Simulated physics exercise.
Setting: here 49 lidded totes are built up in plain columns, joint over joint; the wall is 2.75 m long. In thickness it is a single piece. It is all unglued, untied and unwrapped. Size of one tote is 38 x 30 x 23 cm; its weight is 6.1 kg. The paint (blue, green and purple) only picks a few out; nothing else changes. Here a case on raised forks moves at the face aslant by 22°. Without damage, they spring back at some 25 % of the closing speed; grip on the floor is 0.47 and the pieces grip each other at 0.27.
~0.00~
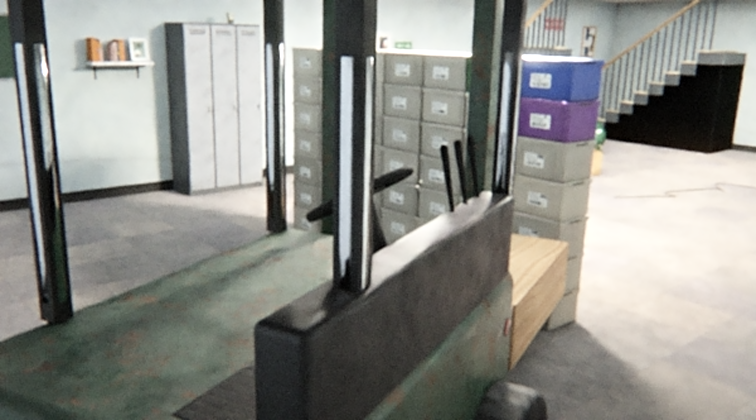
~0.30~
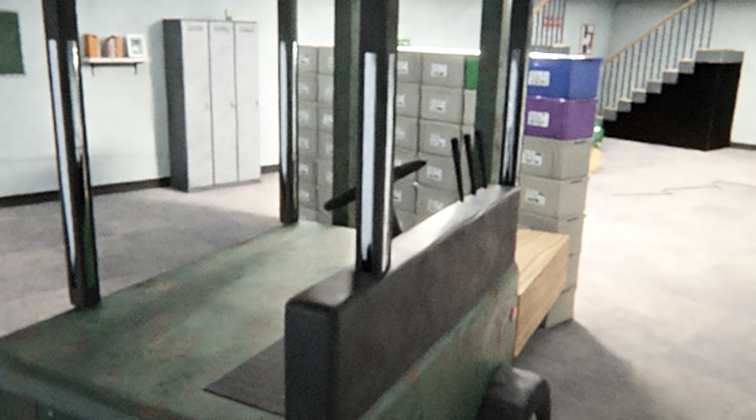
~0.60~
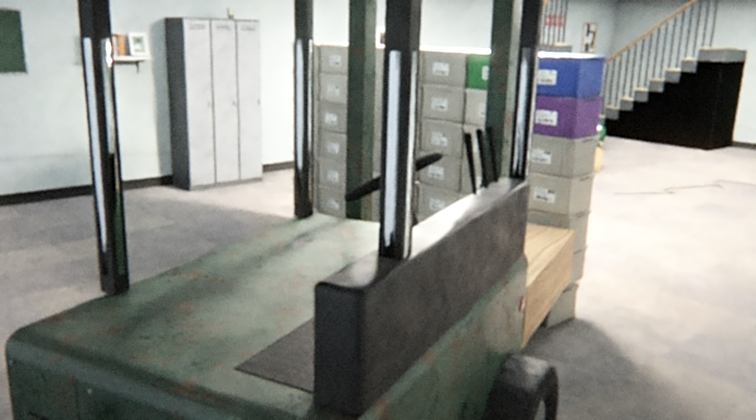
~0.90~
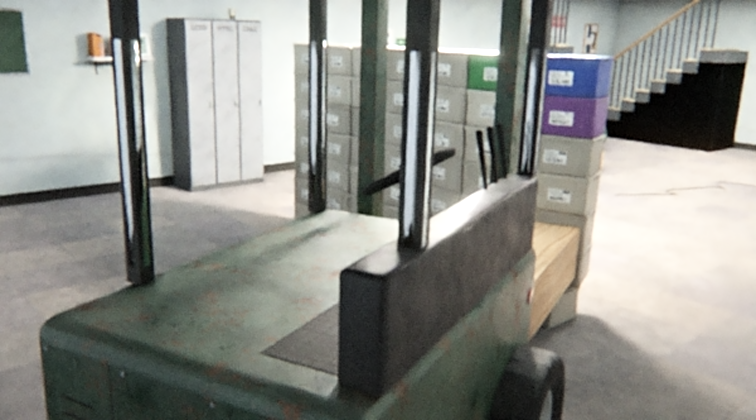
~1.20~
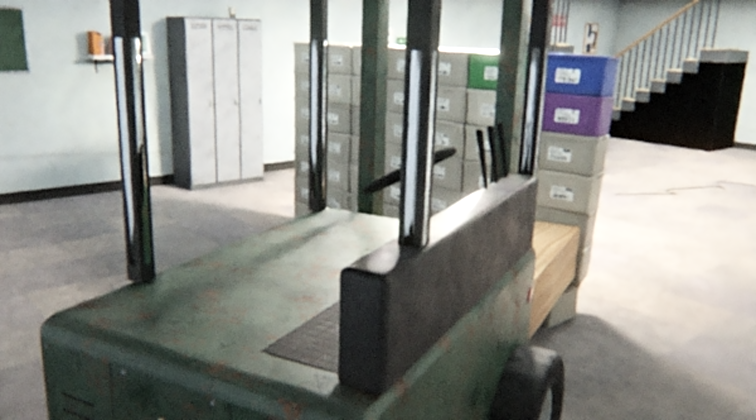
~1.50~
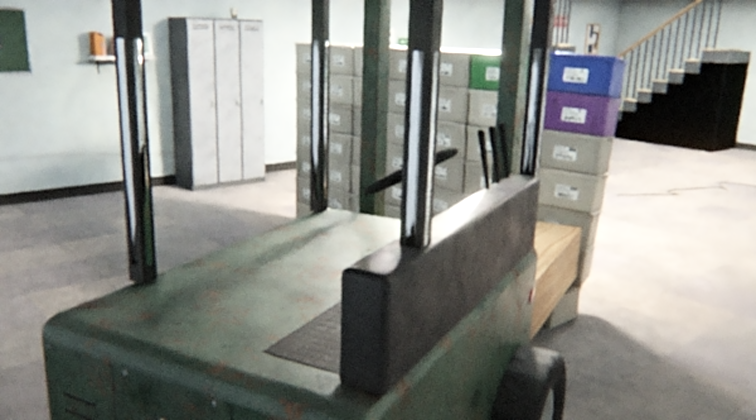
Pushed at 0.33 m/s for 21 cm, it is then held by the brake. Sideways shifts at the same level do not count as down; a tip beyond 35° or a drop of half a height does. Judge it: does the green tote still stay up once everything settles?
Once it settles, the piece is still up.
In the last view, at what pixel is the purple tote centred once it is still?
Its middle finishes near pixel (650, 235) of the last picture.
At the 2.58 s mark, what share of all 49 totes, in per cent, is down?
10 %.
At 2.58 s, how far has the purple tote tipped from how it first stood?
Something like 90°, give or take.
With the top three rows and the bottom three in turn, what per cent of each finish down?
That's 10% up top and 10% at the bottom.
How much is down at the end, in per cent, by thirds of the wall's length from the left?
In per cent: Left 0, middle 0, right 40.
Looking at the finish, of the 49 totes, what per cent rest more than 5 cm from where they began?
I get 10 %.
By 2.18 s, 2 of the 49 totes down; green tote unmoved; blue tote tilted 32°, 17 cm lower.
By 2.58 s, 6 of the 49 totes down; green tote unmoved; blue tote on its side.
When it is over (4.0 s), 6 of the 49 totes down; green tote unmoved; blue tote upside down; purple tote on its side. In pixels of the last frame, middles, green tote near (509, 72), blue tote near (691, 224).
